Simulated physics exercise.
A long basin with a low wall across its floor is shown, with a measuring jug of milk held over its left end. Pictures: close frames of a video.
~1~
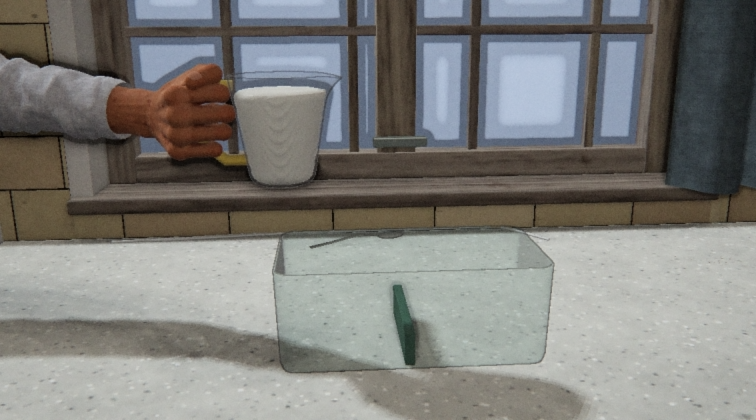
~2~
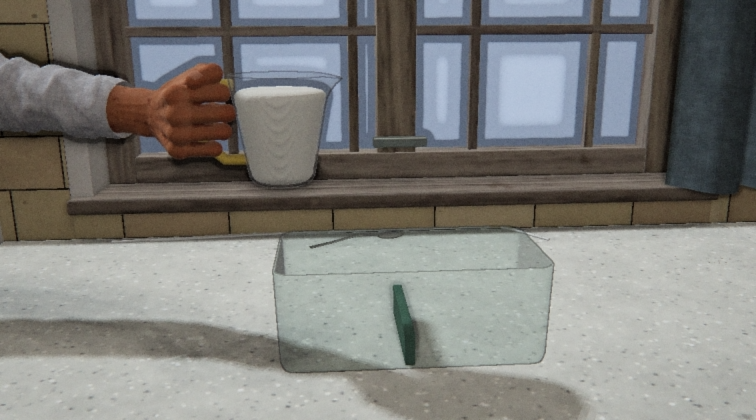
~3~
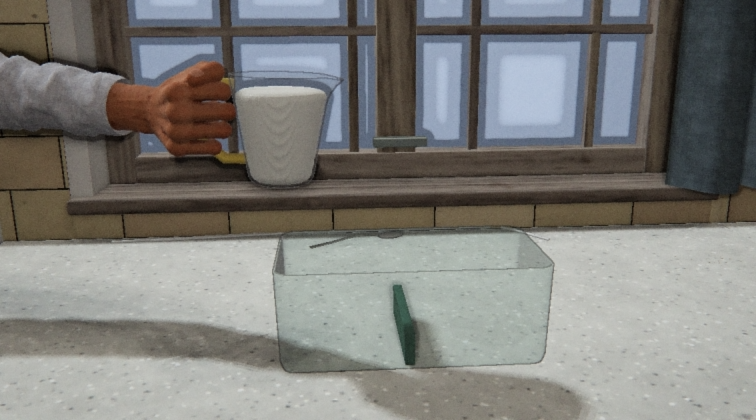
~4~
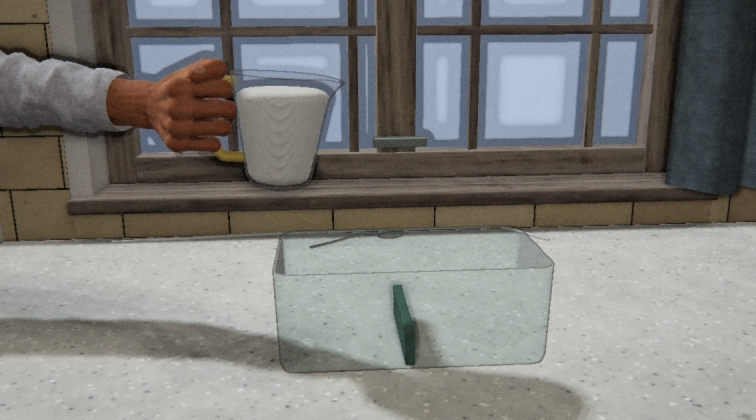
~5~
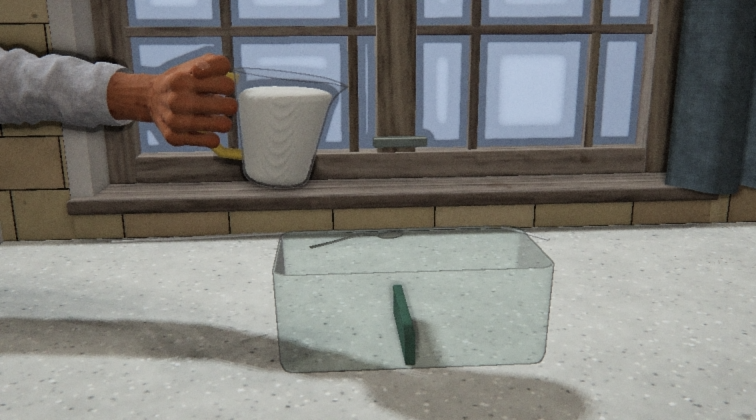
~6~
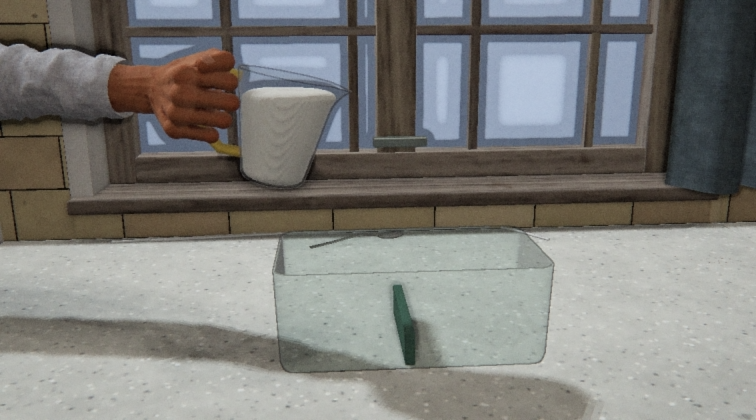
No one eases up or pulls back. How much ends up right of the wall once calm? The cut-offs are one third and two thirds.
It falls between the two cut-offs.
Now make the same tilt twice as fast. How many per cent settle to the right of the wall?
About 30 %.
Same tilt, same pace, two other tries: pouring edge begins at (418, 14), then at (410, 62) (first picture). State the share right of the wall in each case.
The first start gives some 85 %, the second some 95 %.
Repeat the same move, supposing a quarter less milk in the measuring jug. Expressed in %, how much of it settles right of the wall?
Estimated share: Around 35 %.
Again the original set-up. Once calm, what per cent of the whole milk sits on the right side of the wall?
Some 55 parts in a hundred.
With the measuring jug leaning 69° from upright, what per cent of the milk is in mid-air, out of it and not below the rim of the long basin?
It's about 20 per cent.
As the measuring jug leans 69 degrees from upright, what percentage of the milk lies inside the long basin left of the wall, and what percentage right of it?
Left part: Around 0 %. Right part: Around 10 %.
A moment on, the measuring jug is tipped part way and 70 per cent is still to pour, 1 is left of the wall and 8 right of it.
Next, the measuring jug is tipped right over and 11 per cent is still to pour, 24 is left of the wall and 50 right of it.
Then the measuring jug is tipped right over and 0 per cent is still to pour, 45 is left of the wall and 53 right of it.
Later the measuring jug is tipped right over and 0 per cent is still to pour, 45 is left of the wall and 53 right of it.
In the end 45 per cent lies left of the wall, 53 right of it and 1 outside.
